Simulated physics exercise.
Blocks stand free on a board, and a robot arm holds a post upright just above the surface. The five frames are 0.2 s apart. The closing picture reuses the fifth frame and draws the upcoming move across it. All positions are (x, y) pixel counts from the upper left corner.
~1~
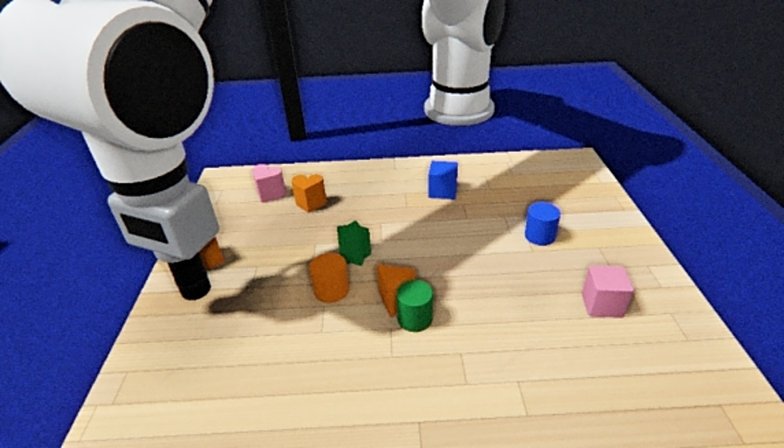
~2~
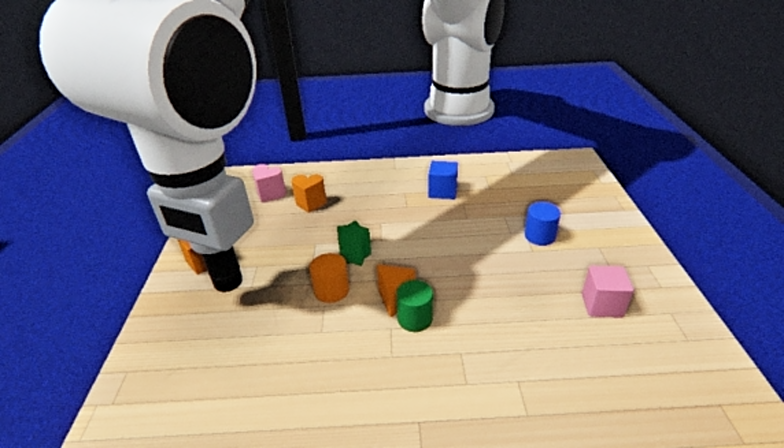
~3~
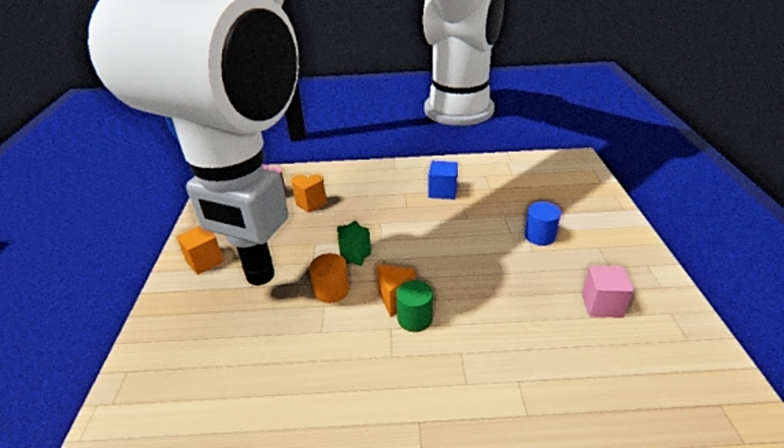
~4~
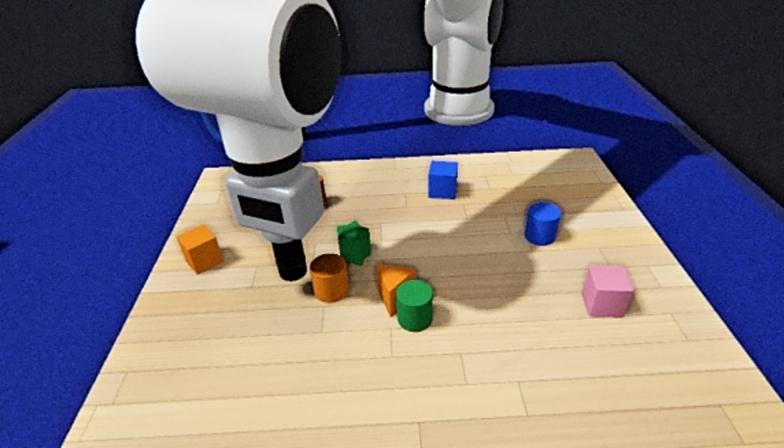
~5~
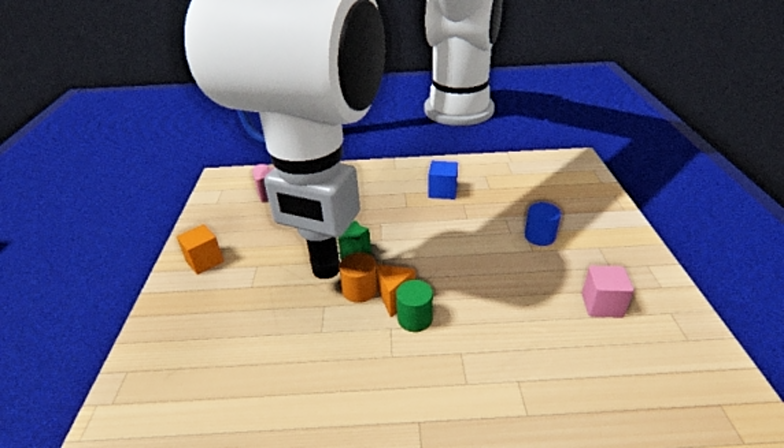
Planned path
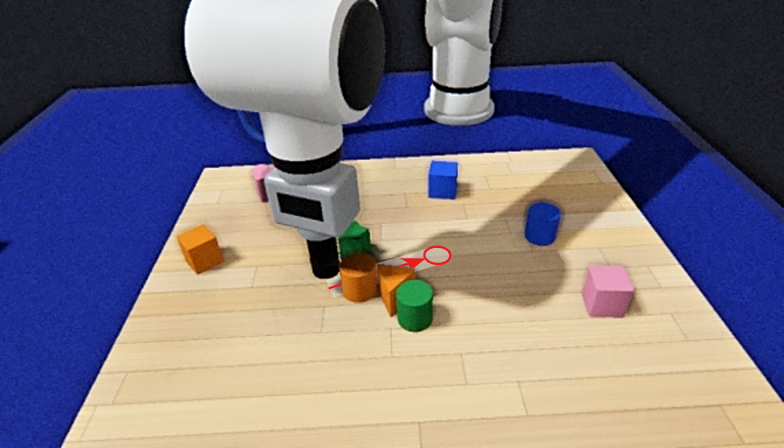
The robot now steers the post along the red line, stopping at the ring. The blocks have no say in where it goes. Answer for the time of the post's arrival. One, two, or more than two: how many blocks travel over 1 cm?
My guess is two.
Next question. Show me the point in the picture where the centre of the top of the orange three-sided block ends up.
If I read the scene right, the answer is (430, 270).
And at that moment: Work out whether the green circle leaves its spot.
The answer is that it remains undisturbed.
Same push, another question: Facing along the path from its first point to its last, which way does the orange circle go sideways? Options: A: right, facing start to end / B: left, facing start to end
(A)
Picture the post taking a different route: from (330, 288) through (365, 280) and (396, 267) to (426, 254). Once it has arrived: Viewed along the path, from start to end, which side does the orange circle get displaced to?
The shift is rightward.
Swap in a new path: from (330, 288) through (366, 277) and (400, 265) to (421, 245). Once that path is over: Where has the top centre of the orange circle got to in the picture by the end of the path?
It ends at (431, 246).
The drawn path runs from (330, 288) directly to (437, 255).
What follows on the original path. One third of the way, post (367, 259); orange circle (397, 253); orange three-sided block (415, 269), turned 75° clockwise.
Two thirds of the way, post (403, 248); orange circle (430, 250); orange three-sided block (429, 270), turned 105° clockwise.
At the end, post (438, 238); green star not moved; orange circle (450, 248); orange three-sided block (430, 270), turned 105° clockwise; green circle not moved.
